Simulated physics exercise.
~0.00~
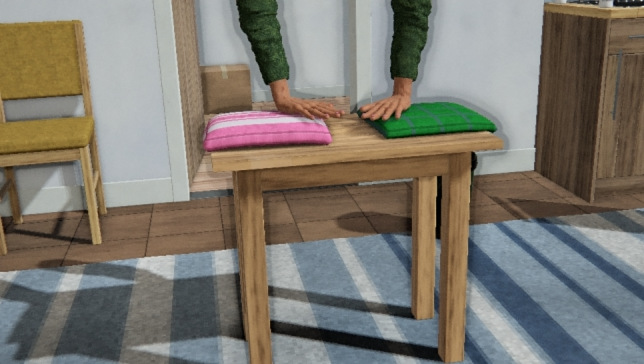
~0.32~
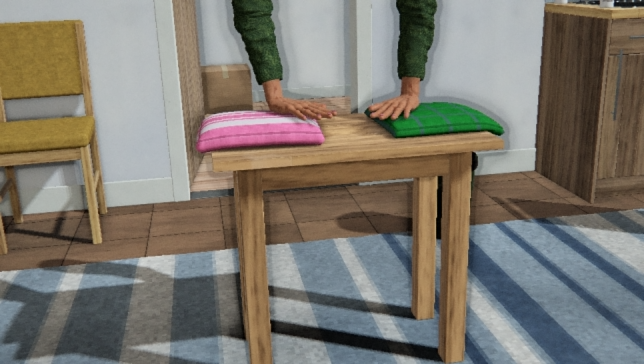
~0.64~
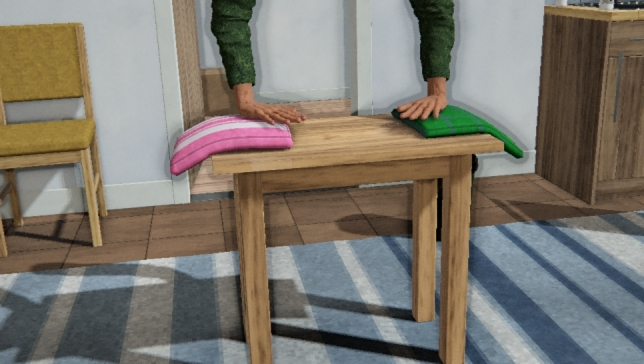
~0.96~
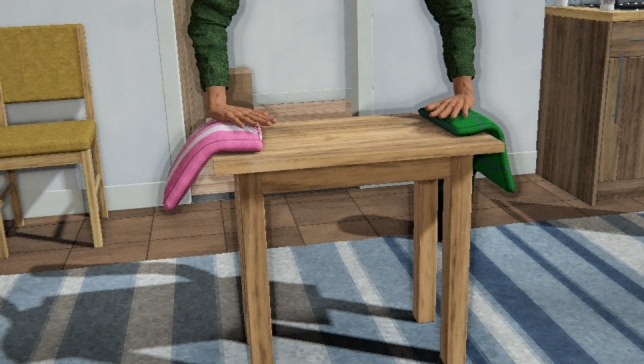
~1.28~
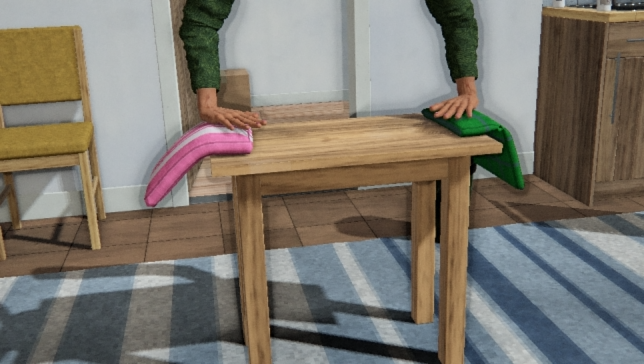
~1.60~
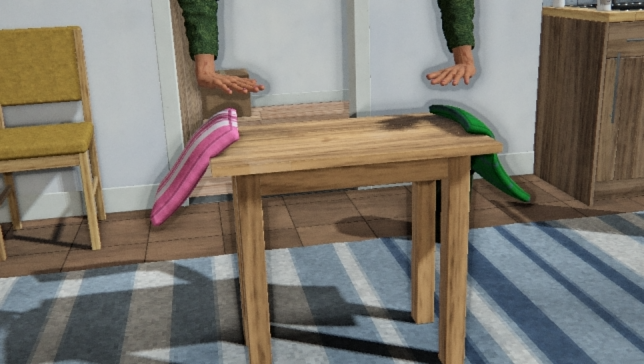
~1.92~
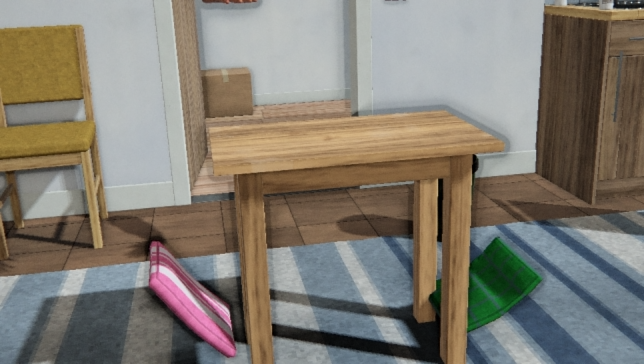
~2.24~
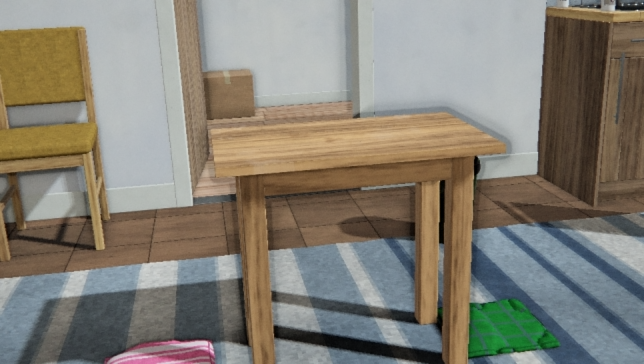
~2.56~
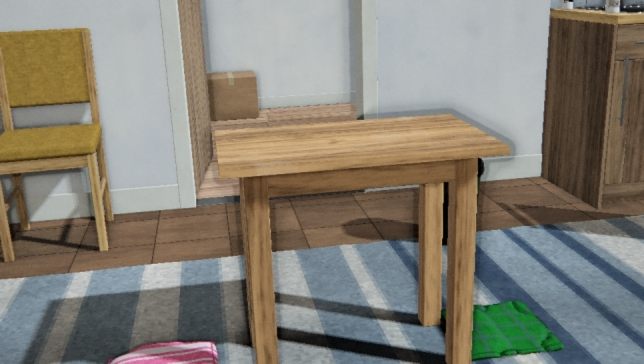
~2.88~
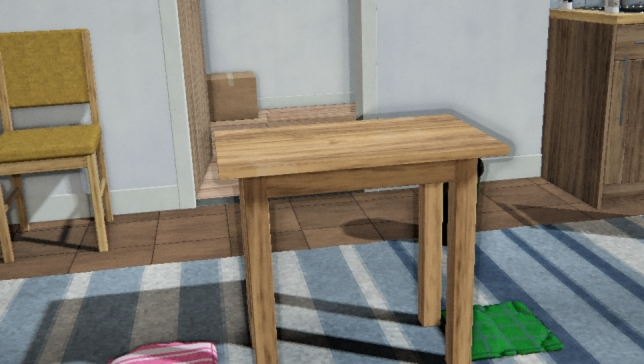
The clip opens on a wooden side table over a blue striped rug, with two hands in green sleeves resting on a pink striped folded blanket and a green seat pad. The hands spread apart, sliding the blanket to the left and the pad to the right. Both pieces push past the ends of the tabletop and droop over the edges. The hands then lift away, and the blanket slumps off the left end while the pad tips off the right. Both drop to the floor and lie there, leaving the tabletop bare as the view sways slightly.
